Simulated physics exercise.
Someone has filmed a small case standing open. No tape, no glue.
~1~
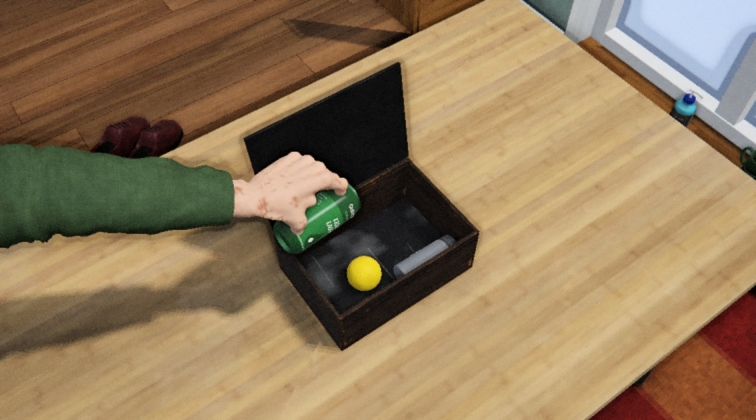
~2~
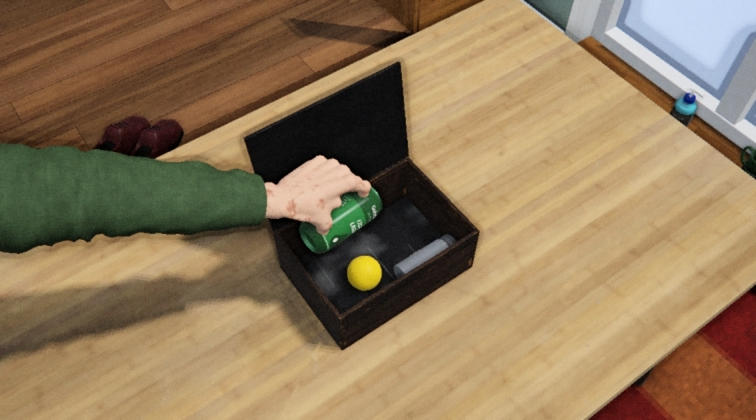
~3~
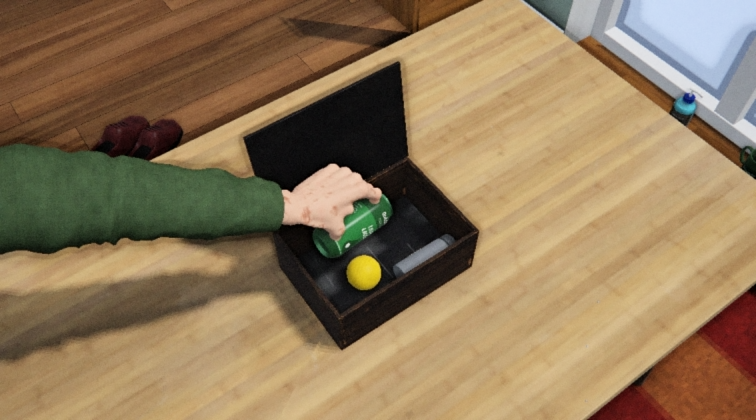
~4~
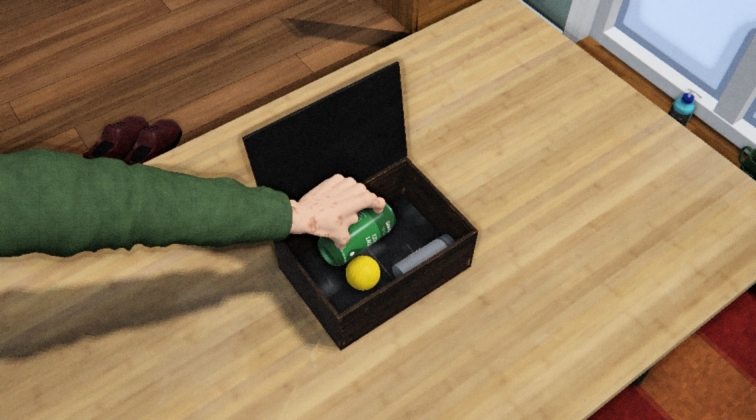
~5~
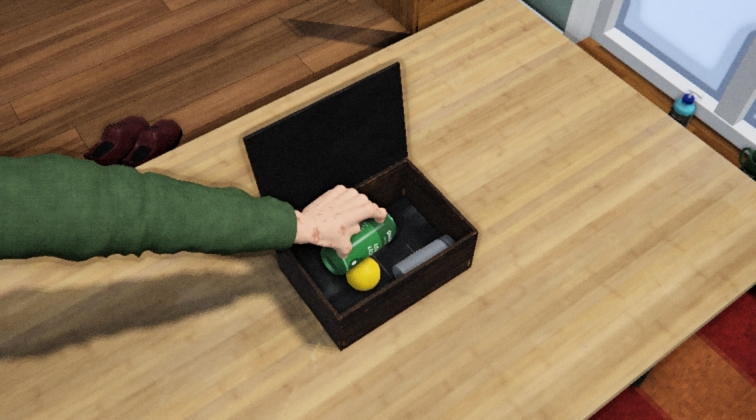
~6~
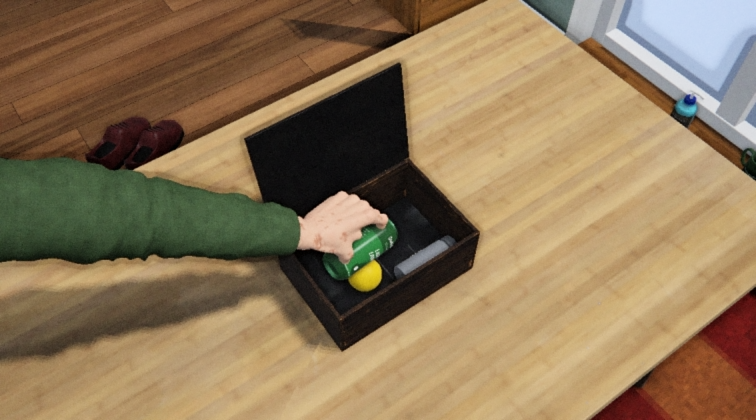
The clip shows an open dark box on a wooden table, holding a yellow ball and a gray cylinder, as a hand in a green sleeve moves a green can slightly right and lowers it inside, still gripping it.
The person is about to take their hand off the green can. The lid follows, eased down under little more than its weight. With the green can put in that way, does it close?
Outcome: The lid sits on the rim.
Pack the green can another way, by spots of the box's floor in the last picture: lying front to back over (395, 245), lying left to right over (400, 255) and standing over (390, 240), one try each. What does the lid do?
First try: It shuts flat; second try: It shuts flat; third try: It stays ajar.
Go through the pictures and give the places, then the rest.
Coming down; green can (317, 217), in the first picture.
Coming down; green can (341, 218), in the second picture.
Coming down; green can (353, 224), in the third picture.
Coming down; green can (357, 233), in the fourth picture.
Coming down; green can (359, 242), in the fifth picture.
Put in, still held; green can (360, 248), in the sixth picture.
Then, 0.80 s after the last picture, lid starting down; green can rolled about its own width near (339, 242); yellow lemon rolled a little.
Then, 1.60 s after the last picture, lid 58° above the rim; green can rolled about its own width near (339, 242); yellow lemon rolled about its own width.
Then, 2.00 s after the last picture, lid 22° above the rim; green can rolled about its own width near (339, 242); yellow lemon rolled about its own width.
At rest, lid shut; moved from the start, green can and yellow lemon; grey shaker in place. Seen from the same camera at the end, green can near (339, 242).
